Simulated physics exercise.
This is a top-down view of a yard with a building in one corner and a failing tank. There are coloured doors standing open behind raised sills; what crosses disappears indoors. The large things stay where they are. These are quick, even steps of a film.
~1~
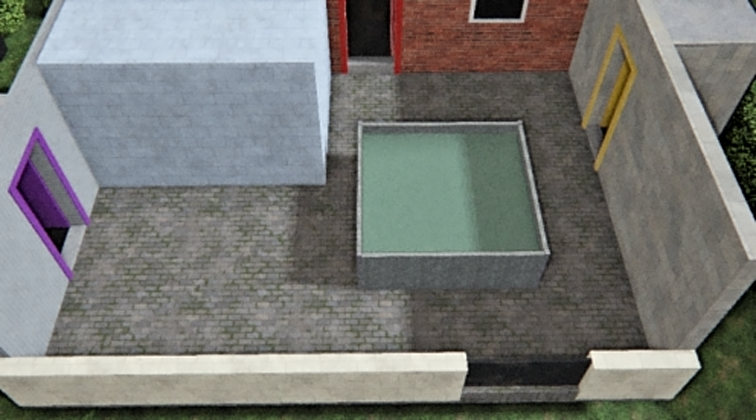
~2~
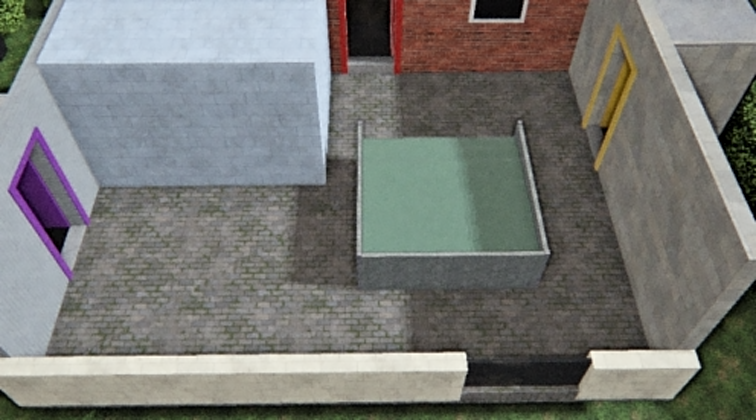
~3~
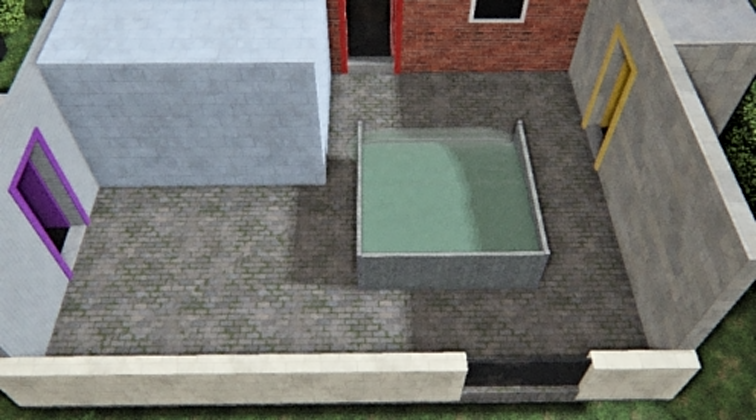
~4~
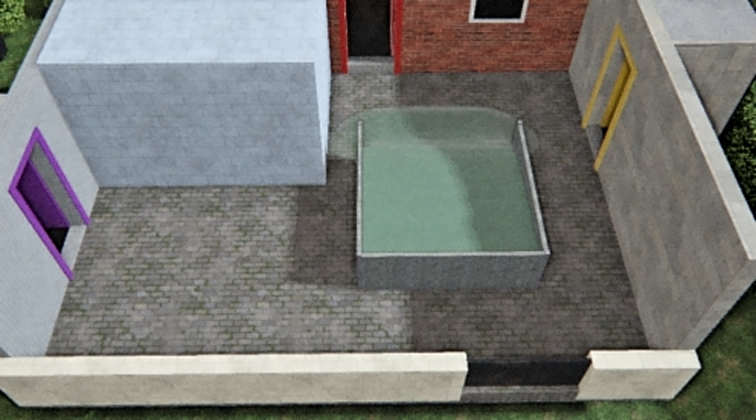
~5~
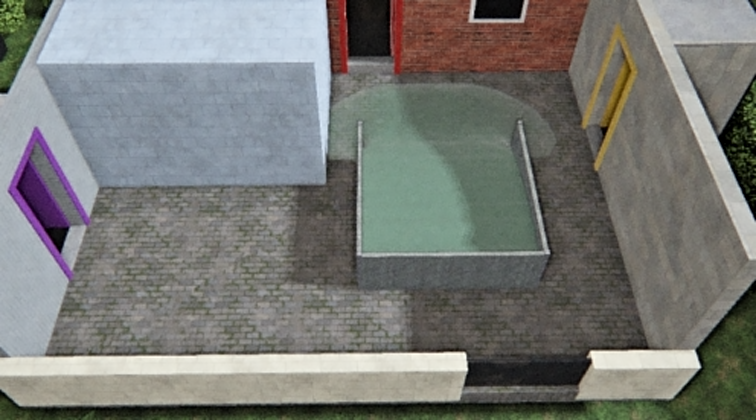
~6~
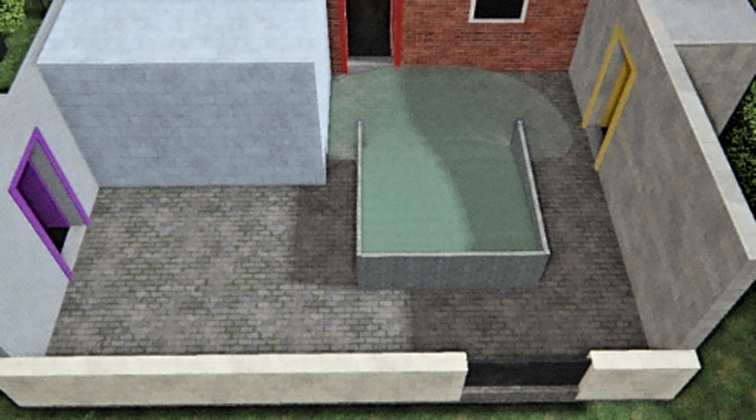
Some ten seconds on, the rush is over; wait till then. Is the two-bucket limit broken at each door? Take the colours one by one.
Purple door: Limit broken, red door: Limit broken, yellow door: Limit broken.
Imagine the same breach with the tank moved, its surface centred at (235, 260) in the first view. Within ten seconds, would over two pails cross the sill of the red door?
Result, one by one - red: Below the limit.
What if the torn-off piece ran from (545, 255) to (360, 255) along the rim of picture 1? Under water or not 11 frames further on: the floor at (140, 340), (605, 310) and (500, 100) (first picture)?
The first spot is swamped, the second swamped, the third spared.
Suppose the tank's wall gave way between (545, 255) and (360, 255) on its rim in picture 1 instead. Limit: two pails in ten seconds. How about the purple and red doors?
My reading: The purple door takes more, the red door stays under.
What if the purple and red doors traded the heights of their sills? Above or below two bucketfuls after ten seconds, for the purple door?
Observation: Purple door fails to reach it.
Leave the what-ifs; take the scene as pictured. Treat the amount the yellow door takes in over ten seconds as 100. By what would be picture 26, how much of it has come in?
Roughly 10 per cent.
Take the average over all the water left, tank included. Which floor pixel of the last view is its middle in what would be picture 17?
The centre of mass sits at about (442, 148).
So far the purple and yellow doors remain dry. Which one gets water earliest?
From the pictures, my answer is the yellow door.
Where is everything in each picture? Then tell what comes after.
In the first frame, the water tank at (446, 187) is whole and still.
In the second frame, the front is at (357, 159), out from the gap on the water tank's far side.
In the third frame, the front is at (351, 146), out from the gap on the water tank's far side.
In the fourth frame, the front is at (334, 137), out from the gap on the water tank's far side.
In the fifth frame, the front is at (332, 109), out from the gap on the water tank's far side.
In the sixth frame, the front is at (355, 75), out from the gap on the water tank's far side.
A moment on, water covers 25 % of the floor; the purple door not reached, the red door over two buckets in, the yellow door wet at the sill, nothing in.
Next, water covers 25 % of the floor; the purple door not reached, the red door far over two buckets in, the yellow door wet at the sill, nothing in.
Then, water covers 45 % of the floor; the purple door not reached, the red door far over two buckets in, the yellow door under two buckets in.
Later, water covers 80 % of the floor; the purple door not reached, the red door far over two buckets in, the yellow door far over two buckets in.
In the end, water covers 95 % of the floor; the purple door over two buckets in, the red door far over two buckets in, the yellow door far over two buckets in.
